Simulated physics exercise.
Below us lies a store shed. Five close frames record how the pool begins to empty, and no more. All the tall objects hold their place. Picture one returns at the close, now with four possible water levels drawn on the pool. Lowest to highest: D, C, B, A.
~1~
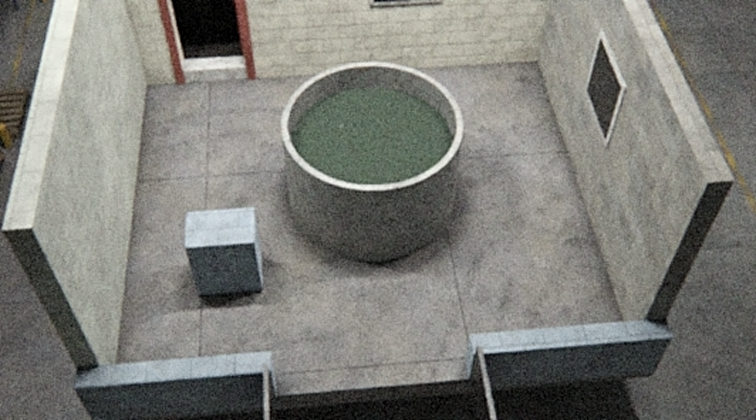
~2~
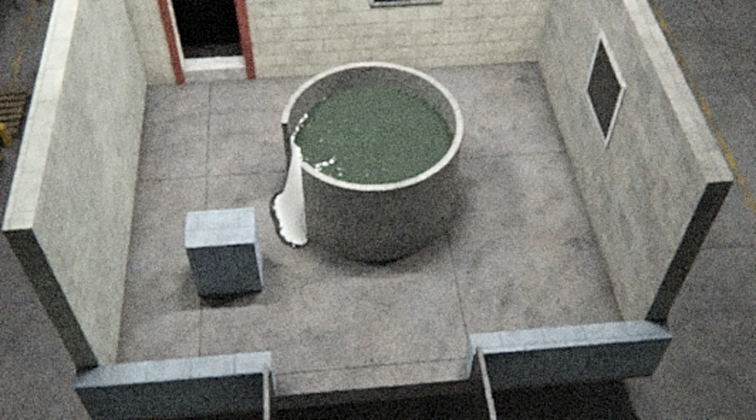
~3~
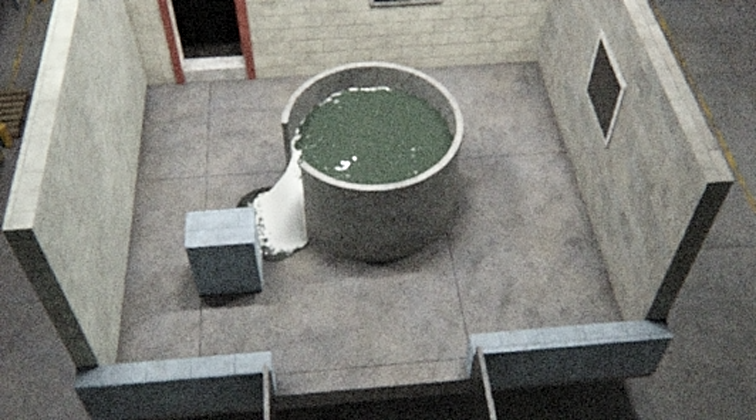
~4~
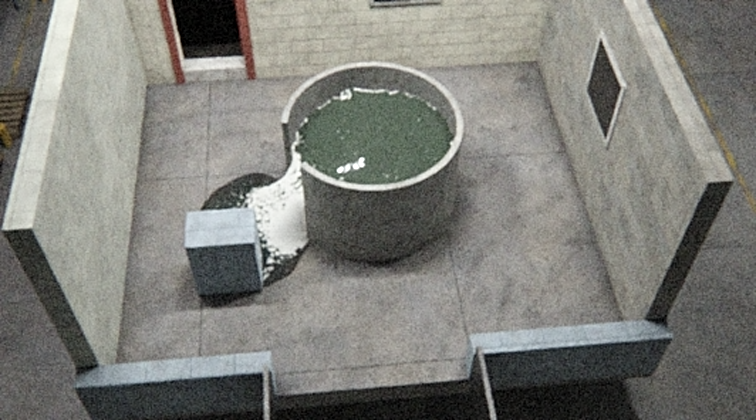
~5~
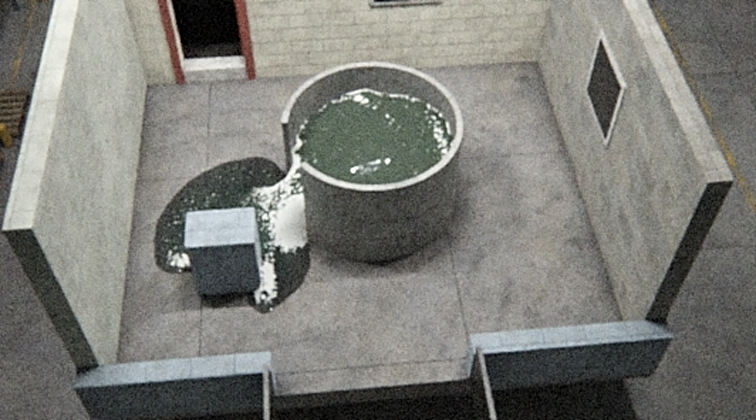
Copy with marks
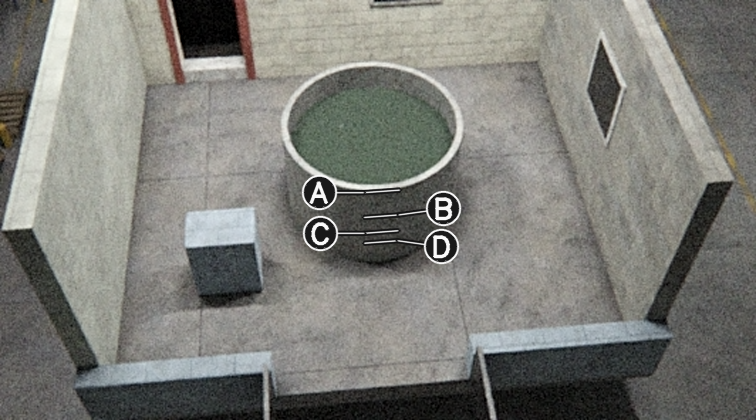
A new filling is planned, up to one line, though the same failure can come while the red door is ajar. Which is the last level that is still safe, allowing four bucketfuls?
B is the one.
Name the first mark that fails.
A.
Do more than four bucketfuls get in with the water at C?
No.
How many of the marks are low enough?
Three of them.
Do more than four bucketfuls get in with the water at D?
No, not at all.
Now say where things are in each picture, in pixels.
Water in the pool at rest, its middle at (372, 143); foot of the red doorway at (217, 80); open gate at (371, 340).
Water covers 1 % of the ground and shows as far out as (297, 242).
Water covers 3 % of the ground and shows as far out as (268, 252).
Water covers 6 % of the ground and shows as far out as (283, 262).
Water covers 11 % of the ground and shows as far out as (163, 260).
On the marked copy, A at (381, 191); B at (381, 216); C at (381, 232); D at (381, 242); from the bottom up D, C, B, A.
For mark A, about 10 bucketfuls get in.
For mark B, a bucket or two gets in.
For mark C, nothing gets over.
For mark D, nothing gets over.
